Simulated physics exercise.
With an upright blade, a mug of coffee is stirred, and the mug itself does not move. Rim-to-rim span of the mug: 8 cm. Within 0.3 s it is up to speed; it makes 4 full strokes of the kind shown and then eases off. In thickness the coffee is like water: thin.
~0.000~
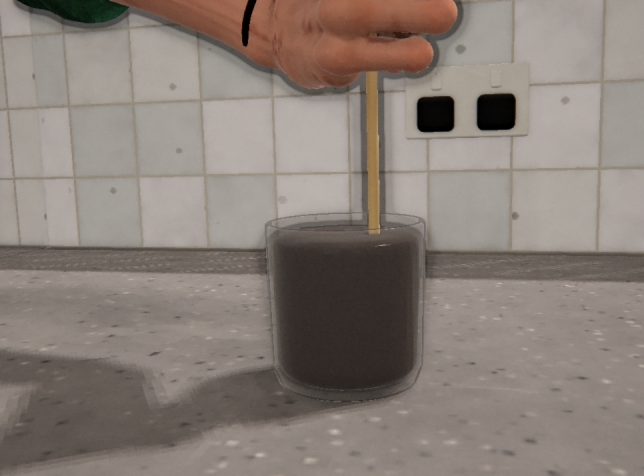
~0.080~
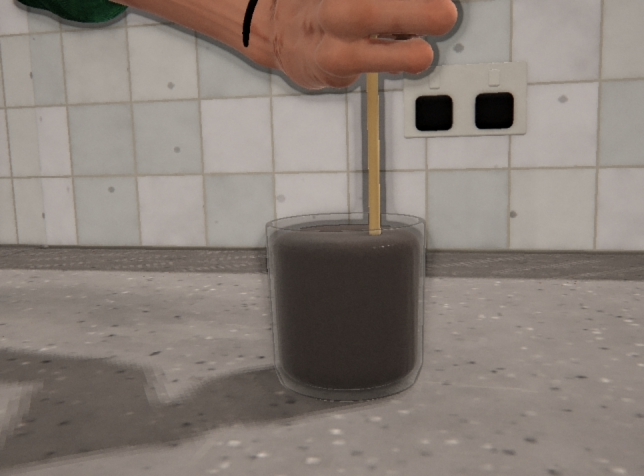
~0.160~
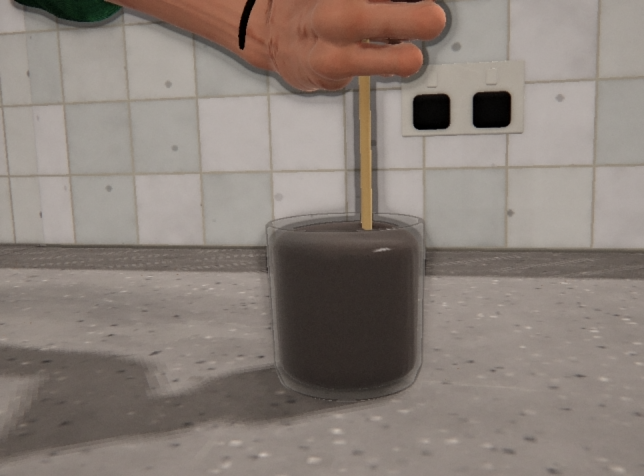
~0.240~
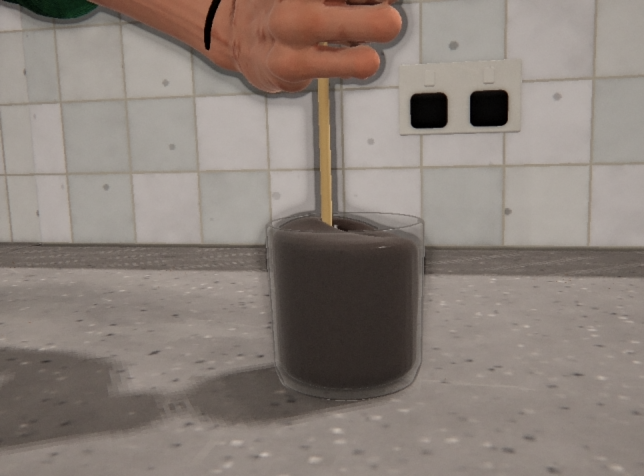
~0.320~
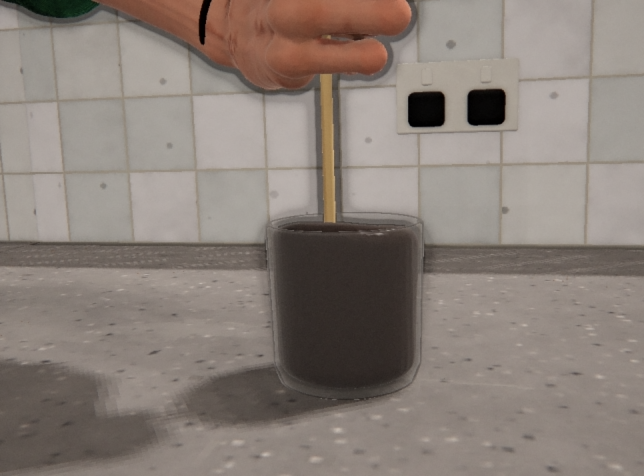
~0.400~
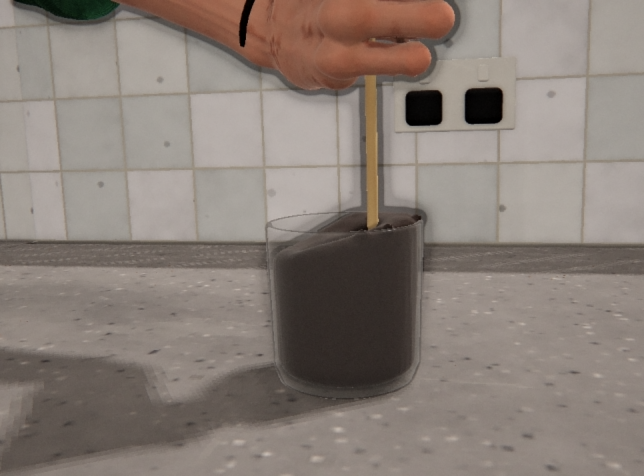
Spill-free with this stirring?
What you get is liquid over the rim.
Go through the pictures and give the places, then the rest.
In the first picture, the stem is at (372, 111); the coffee meets the walls at (274, 237) and (419, 238); the rim runs from (272, 225) to (422, 225).
In the second picture, the stem is at (373, 112); the coffee meets the walls at (276, 236) and (419, 238).
In the third picture, the stem is at (365, 114); the coffee meets the walls at (275, 235) and (419, 239).
In the fourth picture, the stem is at (324, 115); the coffee meets the walls at (274, 228) and (417, 240).
In the fifth picture, the stem is at (327, 114); the coffee meets the walls at (274, 227) and (418, 229).
In the sixth picture, the stem is at (371, 114); the coffee meets the walls at (275, 251) and (416, 223).
Then, 0.62 s in, 8 ml is over the rim.
Then, 0.85 s in, 17 ml is over the rim.
Then, 1.08 s in, 27 ml is over the rim.
Then, 1.30 s in, 29 ml is over the rim.
Finally, 29 ml is over the rim.
